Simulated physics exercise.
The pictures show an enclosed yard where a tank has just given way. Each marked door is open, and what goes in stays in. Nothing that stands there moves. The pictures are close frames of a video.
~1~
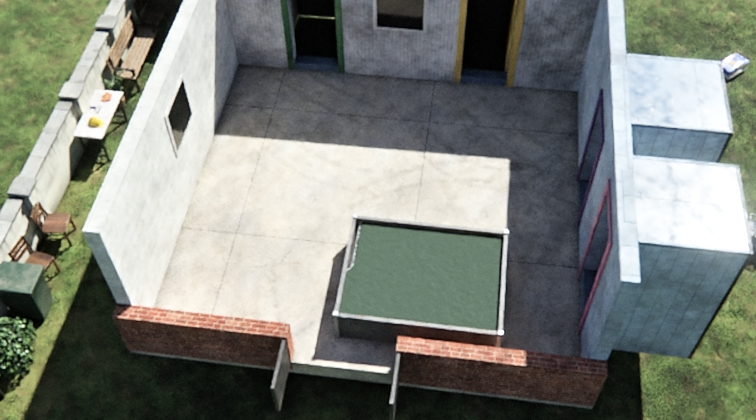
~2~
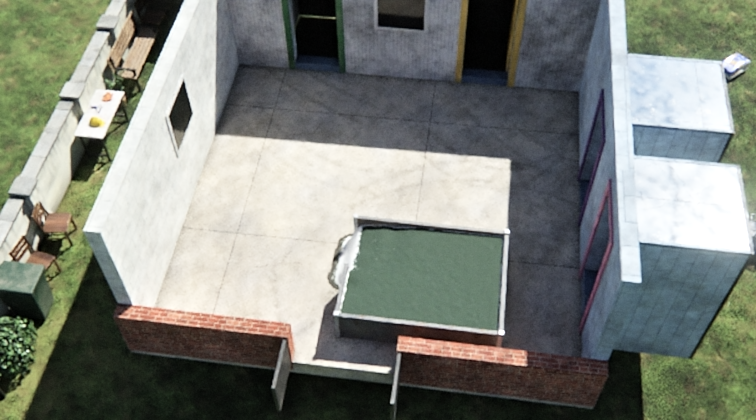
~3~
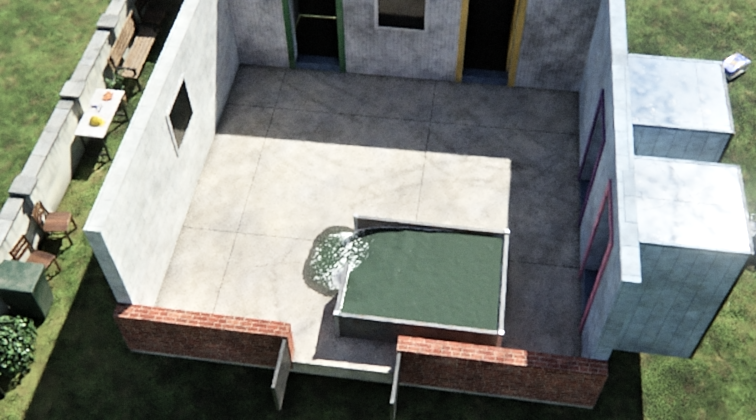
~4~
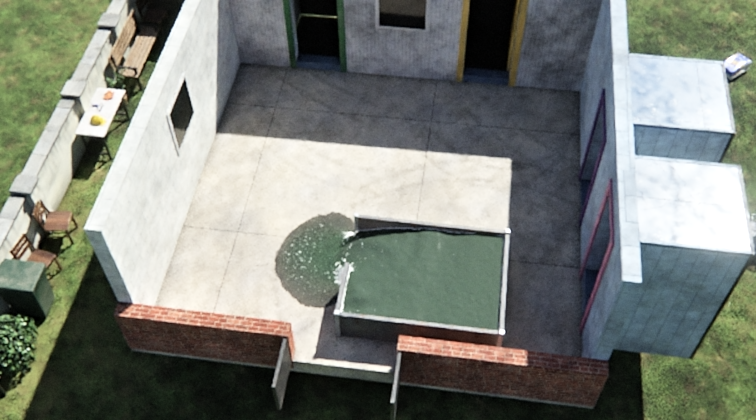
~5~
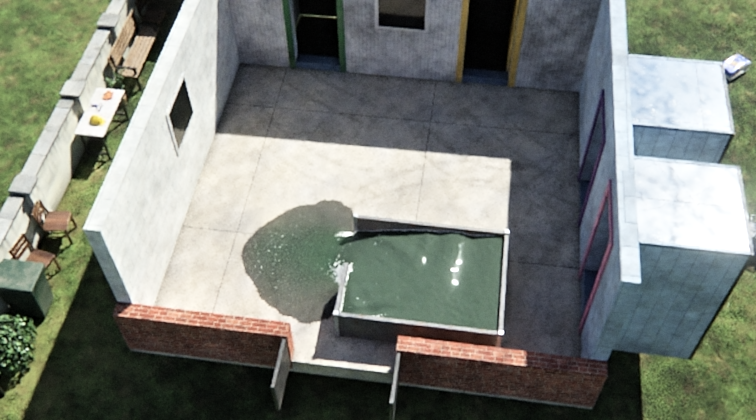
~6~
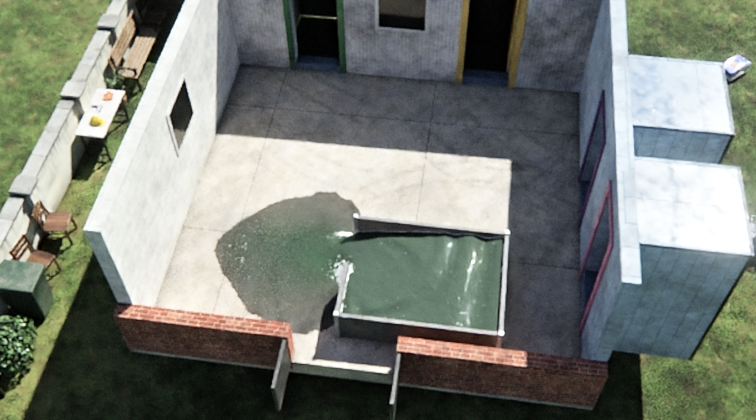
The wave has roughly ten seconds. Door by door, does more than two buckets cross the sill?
One by one: The yellow door holds within the limit; the pink door holds within the limit; the purple door holds within the limit; the green door holds within the limit.
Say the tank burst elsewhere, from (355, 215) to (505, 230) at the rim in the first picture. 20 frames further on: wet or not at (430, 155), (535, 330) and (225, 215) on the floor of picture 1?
In that order: Wet, not flooded, free of water.
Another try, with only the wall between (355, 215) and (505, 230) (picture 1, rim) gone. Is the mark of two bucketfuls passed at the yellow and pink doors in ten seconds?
In short: The yellow one goes over, the pink one holds.
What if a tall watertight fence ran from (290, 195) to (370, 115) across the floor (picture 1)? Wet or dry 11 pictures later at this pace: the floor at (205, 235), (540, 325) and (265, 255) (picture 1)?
One after the other: Covered, clear, flooded.
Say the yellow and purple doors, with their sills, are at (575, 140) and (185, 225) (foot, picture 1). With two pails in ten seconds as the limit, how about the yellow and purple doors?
My reading: The yellow door takes less, the purple door floods.
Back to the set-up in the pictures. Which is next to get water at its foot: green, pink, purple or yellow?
First comes the one in green.
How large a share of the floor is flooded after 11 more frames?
I make it 30 per cent.
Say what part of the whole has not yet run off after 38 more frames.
I make it 98 per cent.
A moment on, water covers 25 % of the floor; the yellow door not reached, the pink door not reached, the purple door not reached, the green door not reached.
Next, water covers 30 % of the floor; the yellow door not reached, the pink door not reached, the purple door not reached, the green door not reached.
Then, water covers 35 % of the floor; the yellow door not reached, the pink door not reached, the purple door not reached, the green door not reached.
Later, water covers 55 % of the floor; the yellow door wet at the sill, nothing in, the pink door not reached, the purple door not reached, the green door wet at the sill, nothing in.
In the end, water covers 85 % of the floor; the yellow door wet at the sill, nothing in, the pink door not reached, the purple door wet at the sill, nothing in, the green door wet at the sill, nothing in.
